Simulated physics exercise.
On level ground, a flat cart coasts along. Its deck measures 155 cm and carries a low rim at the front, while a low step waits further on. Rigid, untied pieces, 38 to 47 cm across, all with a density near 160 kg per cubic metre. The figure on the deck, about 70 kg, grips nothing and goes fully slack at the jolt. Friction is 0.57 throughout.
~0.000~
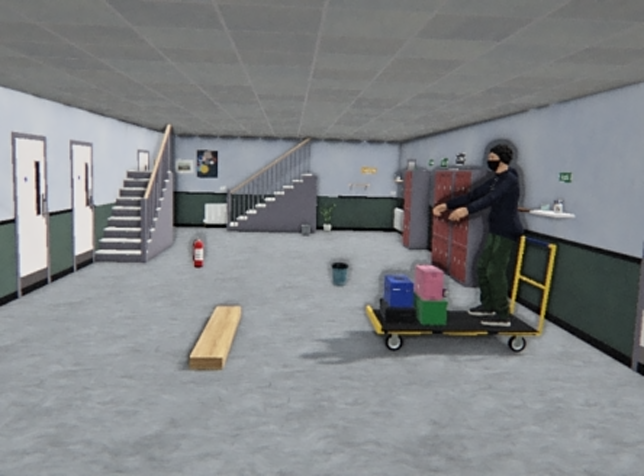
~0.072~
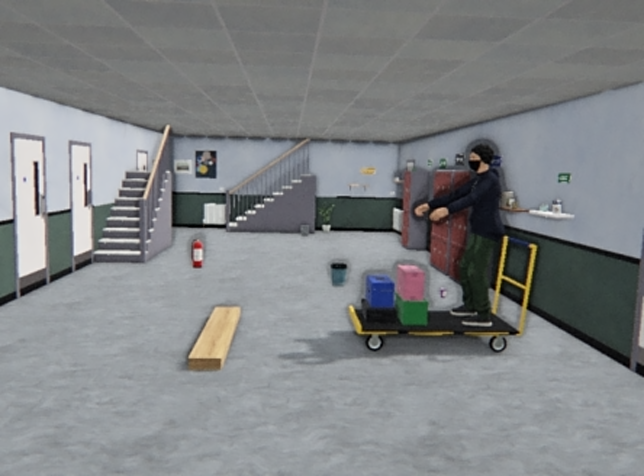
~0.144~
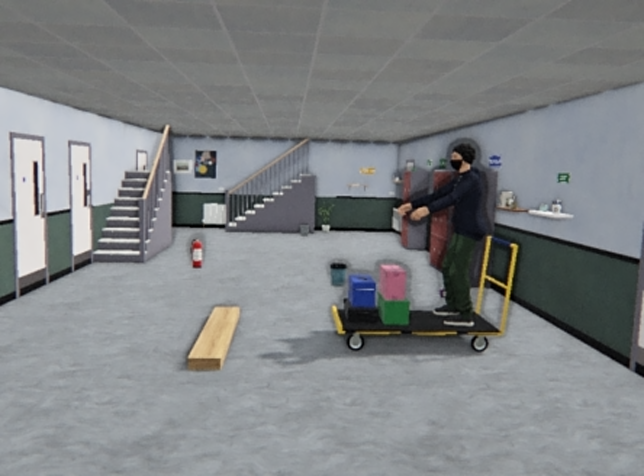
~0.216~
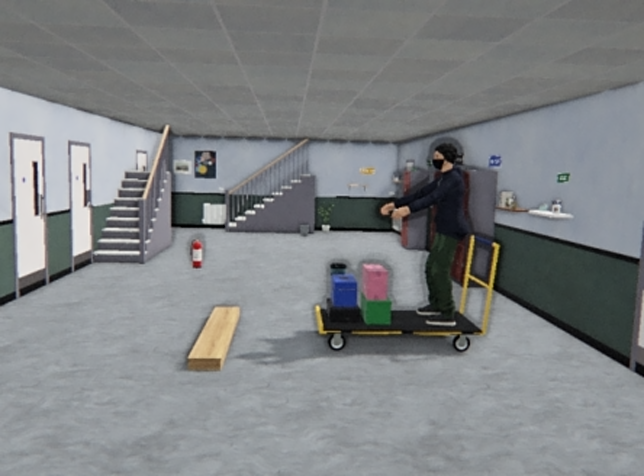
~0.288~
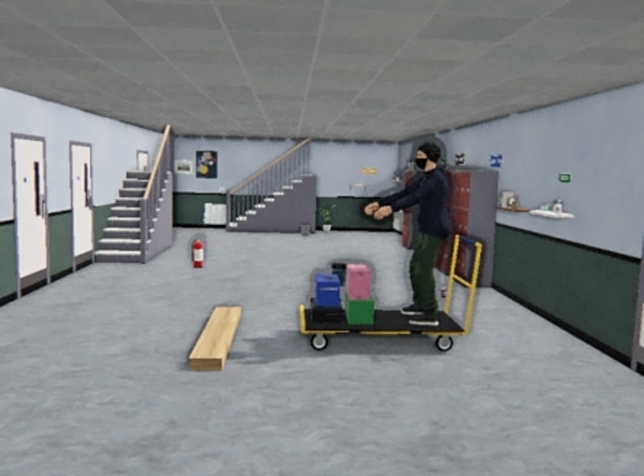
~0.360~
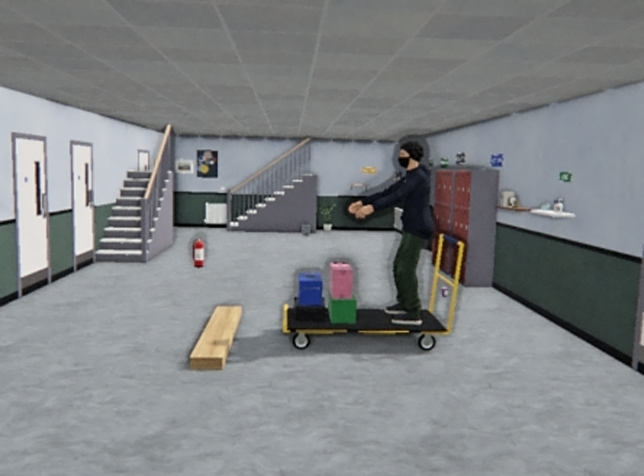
A masked figure in dark clothes stood on a flat cart with arms stretched forward, riding it steadily leftward across a wide hallway, with pink, blue and green boxes sitting near the front.
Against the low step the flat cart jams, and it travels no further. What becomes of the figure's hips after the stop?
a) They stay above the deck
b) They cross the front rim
b, they cross the front rim.
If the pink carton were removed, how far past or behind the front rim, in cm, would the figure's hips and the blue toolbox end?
Then hips 40 past, blue 110 past.
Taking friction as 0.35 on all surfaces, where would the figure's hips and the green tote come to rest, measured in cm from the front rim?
Hips 40 past, green 50 behind.
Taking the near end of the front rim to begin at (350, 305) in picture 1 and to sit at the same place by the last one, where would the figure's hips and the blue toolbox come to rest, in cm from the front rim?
The hips would end 60 cm behind the front rim, and the blue item 70 cm past it.
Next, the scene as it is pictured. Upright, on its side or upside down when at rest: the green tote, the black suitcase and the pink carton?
Well, green stands upright, black stands upright, pink lies upside down.
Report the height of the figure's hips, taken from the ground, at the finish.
The hips come to rest around 40 centimetres up.
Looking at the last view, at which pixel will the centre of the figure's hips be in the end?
Roughly at (192, 300).
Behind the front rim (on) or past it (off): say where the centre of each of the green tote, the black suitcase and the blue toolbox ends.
By the last picture you'd see green retained, black retained and blue shed.
Impact comes at 0.60 s.
After 1.15 s the figure's hips are 30 cm behind the rim, near (255, 254) in the last picture's view.
After 1.60 s the figure's hips are 32 cm past the rim, near (192, 296) in the last picture's view.
Final state at 3.3 s, past the rim, pink carton, blue toolbox and the figure's hips; behind it, green tote and black suitcase.
